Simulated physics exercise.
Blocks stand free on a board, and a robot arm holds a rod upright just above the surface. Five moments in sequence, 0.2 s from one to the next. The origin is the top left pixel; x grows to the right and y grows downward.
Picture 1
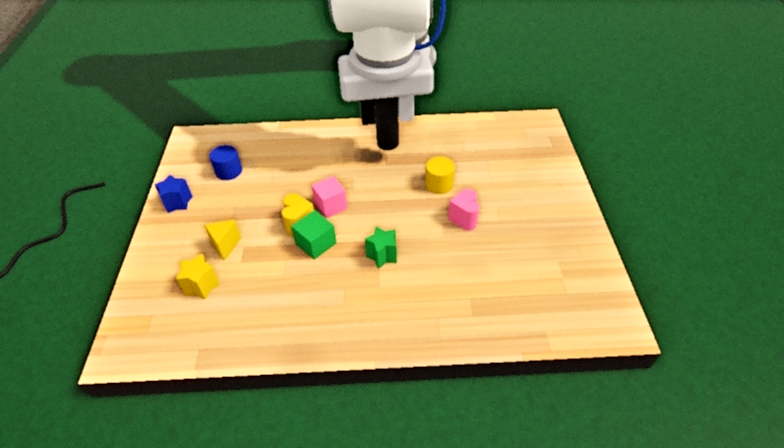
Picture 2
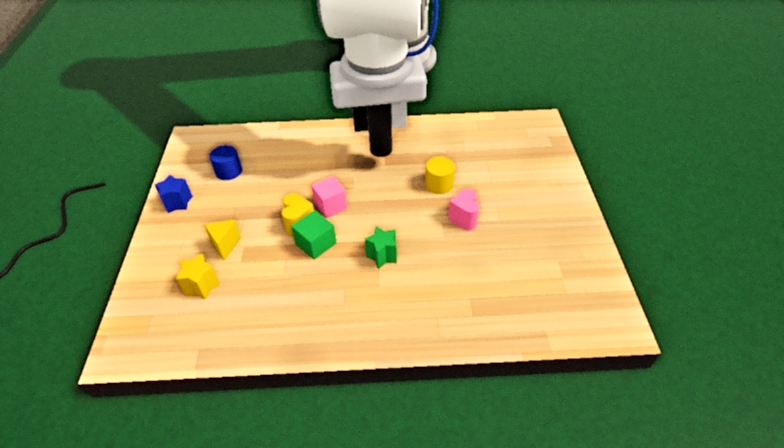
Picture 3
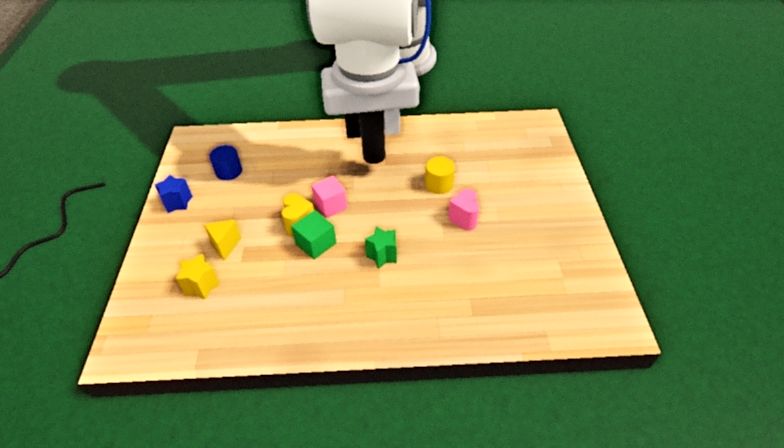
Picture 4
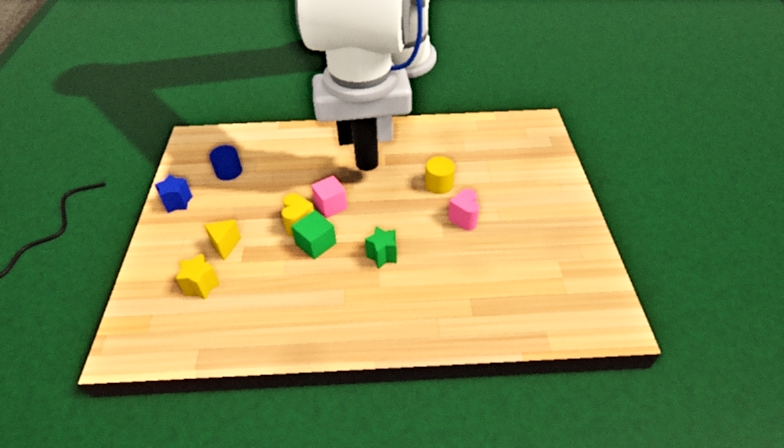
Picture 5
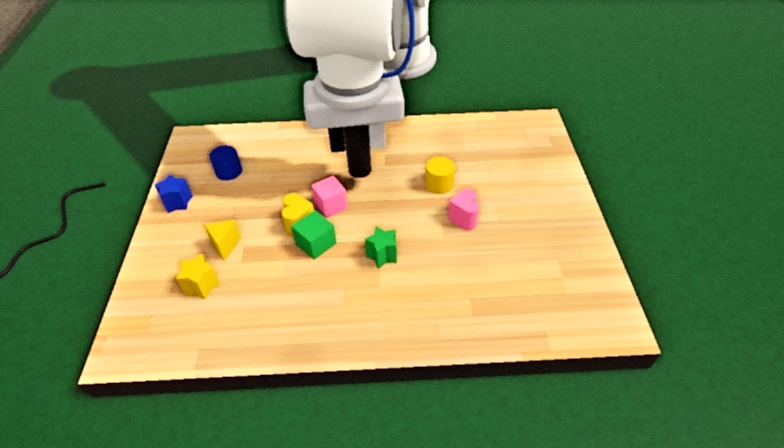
A white robot arm holds a dark upright rod over the back of a light wooden board on a green surface, seen from above at an angle. Blue, yellow, green and pink blocks are scattered across the board, with a pink cube, yellow heart and green cube clustered left of centre. The rod moves slowly left and toward the viewer, nearing the pink cube, while the blocks and camera stay still.
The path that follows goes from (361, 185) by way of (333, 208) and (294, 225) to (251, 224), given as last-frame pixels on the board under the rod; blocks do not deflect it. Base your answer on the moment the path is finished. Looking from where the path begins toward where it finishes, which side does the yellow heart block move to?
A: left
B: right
That would be A.
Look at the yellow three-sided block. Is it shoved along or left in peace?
Well, the yellow three-sided block shifts from its place.
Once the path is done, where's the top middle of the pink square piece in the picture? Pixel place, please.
At (234, 224).
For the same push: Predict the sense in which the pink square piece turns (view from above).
Seen from above, counterclockwise.
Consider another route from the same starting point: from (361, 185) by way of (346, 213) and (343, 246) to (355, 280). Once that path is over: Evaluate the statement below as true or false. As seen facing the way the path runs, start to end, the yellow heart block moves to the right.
This is true.
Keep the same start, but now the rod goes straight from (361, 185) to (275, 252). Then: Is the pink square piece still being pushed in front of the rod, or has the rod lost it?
The block stays ahead.
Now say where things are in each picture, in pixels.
In the first picture, rod tip at (388, 144); block tops, yellow three-sided block at (219, 228); yellow heart block at (295, 205); green square piece at (312, 225); pink square piece at (328, 187).
In the second picture, rod at (381, 150); blocks unchanged.
In the third picture, rod at (374, 157); blocks unchanged.
In the fourth picture, rod at (367, 164); blocks unchanged.
In the fifth picture, rod at (360, 171); yellow three-sided block at (219, 228); yellow heart block at (295, 205); green square piece at (312, 225); pink square piece at (328, 187).
The first path, step by step. One third of the way, rod at (331, 194); yellow heart block at (283, 211), turned 15° clockwise; green square piece at (312, 227); pink square piece at (309, 202).
Two thirds of the way, rod at (290, 211); yellow heart block at (242, 232); green square piece at (309, 233), turned 25° anticlockwise; pink square piece at (267, 220).
At the end, rod at (247, 210); yellow three-sided block at (200, 233); yellow heart block at (221, 245), turned 30° anticlockwise; green square piece at (309, 233), turned 25° anticlockwise; pink square piece at (234, 224), turned 50° anticlockwise.
